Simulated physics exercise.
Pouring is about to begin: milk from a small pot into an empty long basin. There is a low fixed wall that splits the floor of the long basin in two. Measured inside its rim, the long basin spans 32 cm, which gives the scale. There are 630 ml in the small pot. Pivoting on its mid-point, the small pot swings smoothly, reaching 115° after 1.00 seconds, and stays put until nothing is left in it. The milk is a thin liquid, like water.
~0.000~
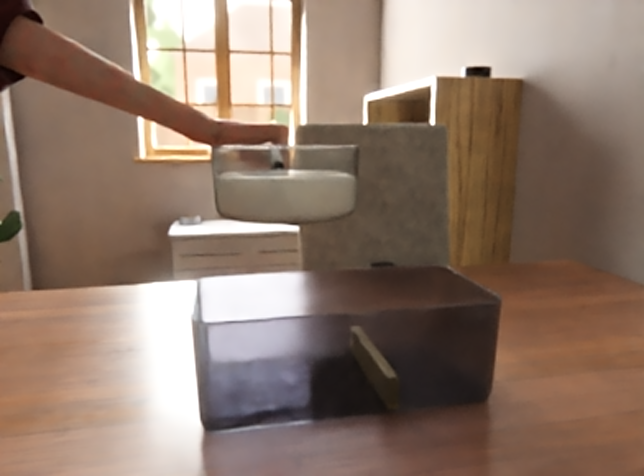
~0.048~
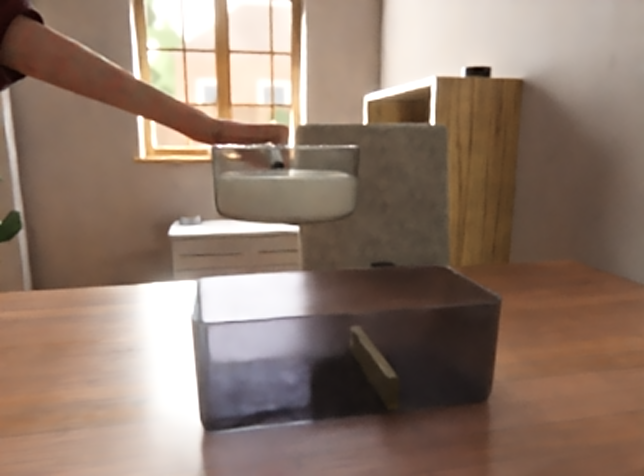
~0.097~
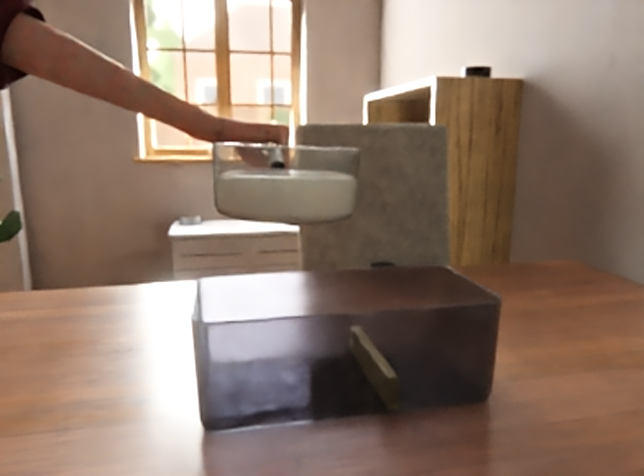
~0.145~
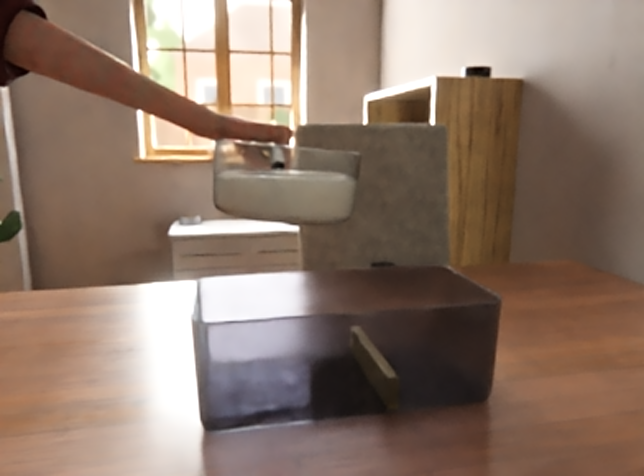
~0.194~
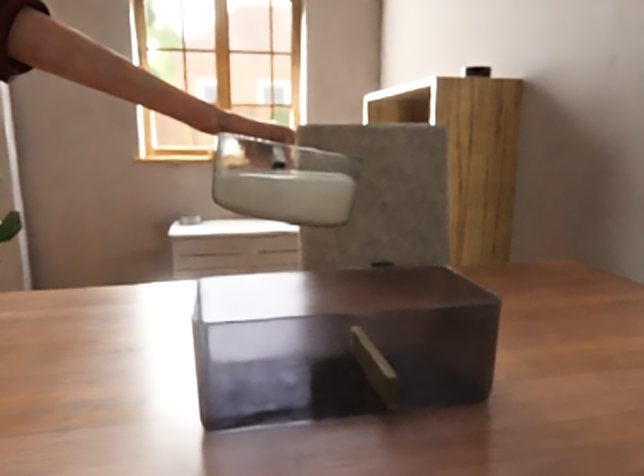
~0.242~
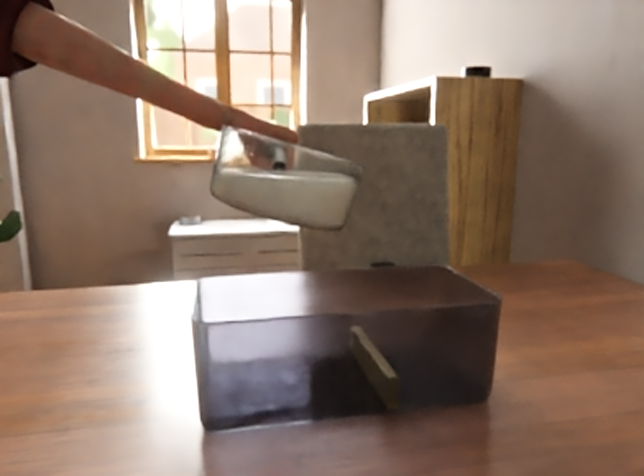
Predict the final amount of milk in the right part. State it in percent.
The right part ends with roughly 60 per cent.
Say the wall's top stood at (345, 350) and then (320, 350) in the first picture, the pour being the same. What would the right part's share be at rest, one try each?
Respectively close to 80 and 95 %.
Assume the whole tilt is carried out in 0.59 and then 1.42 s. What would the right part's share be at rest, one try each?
I'd expect close to 45 per cent and then close to 70 per cent.
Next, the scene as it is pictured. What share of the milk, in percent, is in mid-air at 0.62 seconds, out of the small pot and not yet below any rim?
38 per cent.
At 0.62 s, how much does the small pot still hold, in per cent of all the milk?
Around 44 percent.
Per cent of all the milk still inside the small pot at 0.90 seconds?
Roughly 5 per cent.
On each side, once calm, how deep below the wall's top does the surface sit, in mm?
On the left it's about 26 mm; on the right, about 12 mm.
Then, 0.62 s in, the tilt is 78° and 44 per cent is still to pour, 1 is left of the wall and 17 right of it.
Then, 0.90 s in, the tilt is 112° and 5 per cent is still to pour, 27 is left of the wall and 62 right of it.
Then, 1.19 s in, the tilt is 115° and 0 per cent is still to pour, 40 is left of the wall and 60 right of it.
Then, 1.50 s in, the tilt is 115° and 0 per cent is still to pour, 40 is left of the wall and 60 right of it.
Finally, 40 per cent lies left of the wall, 60 right of it and 0 outside.
